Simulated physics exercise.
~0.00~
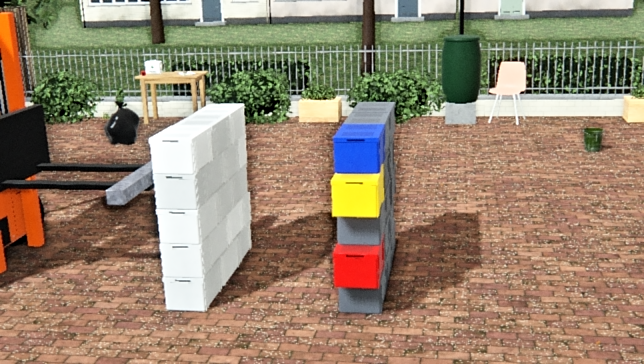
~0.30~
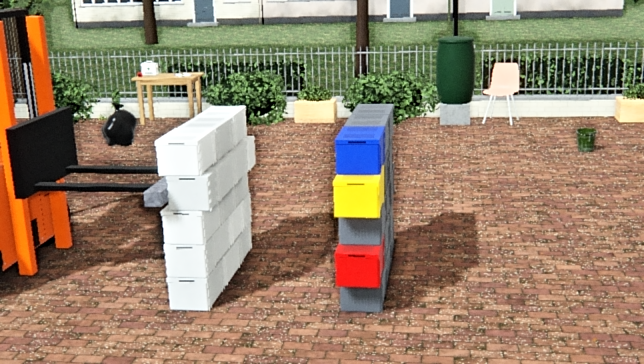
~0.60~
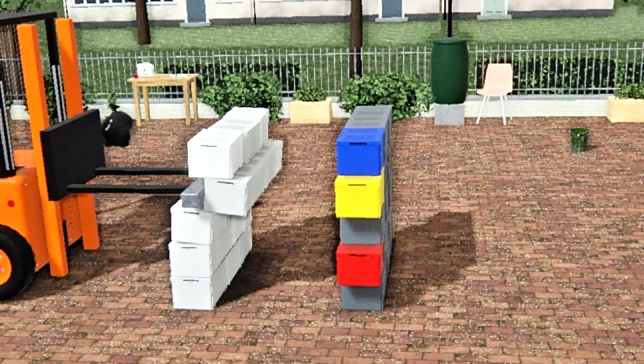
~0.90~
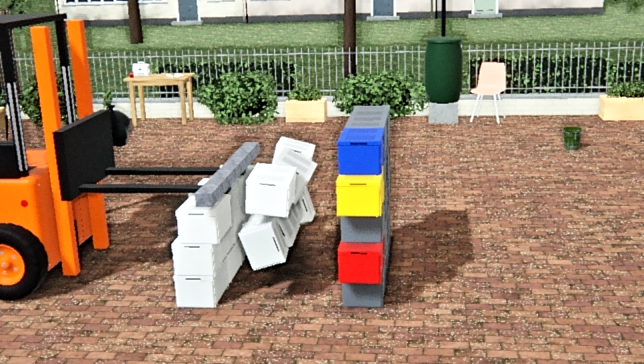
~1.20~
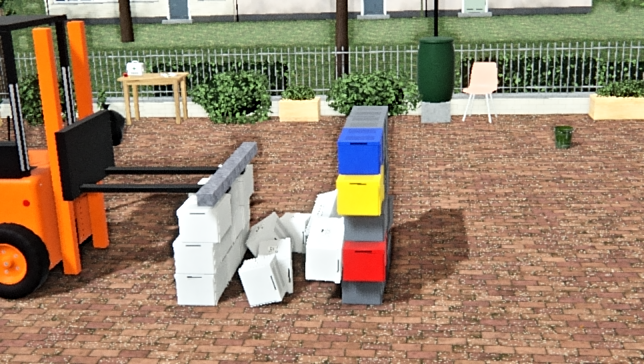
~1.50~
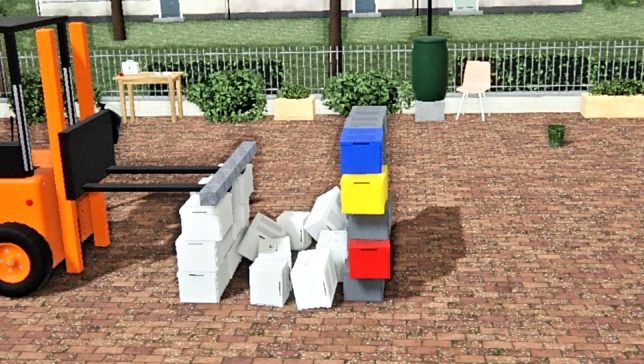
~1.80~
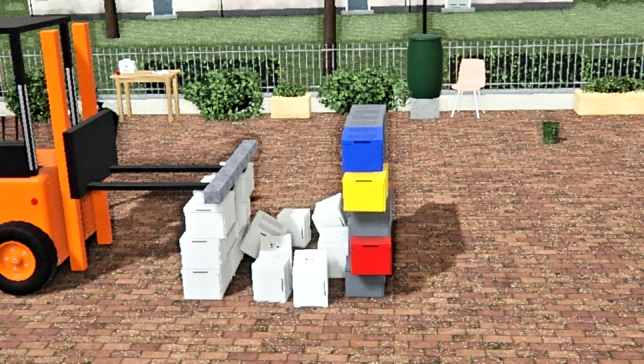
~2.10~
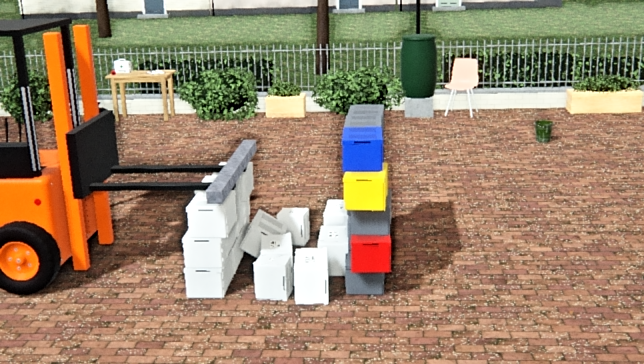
At first, an orange forklift on the left moves right, pushing a grey beam toward a wall of stacked white boxes, while a second wall of grey boxes with blue, yellow and red ones at its near end stands across a narrow aisle. The beam presses into the upper part of the white wall, and the top rows slide out to the right. They tip over and tumble into the aisle, some coming to rest against the grey wall. The forklift stops, its beam above the remaining white rows. The second wall shifts slightly low down but stays standing, its blue box still on top.
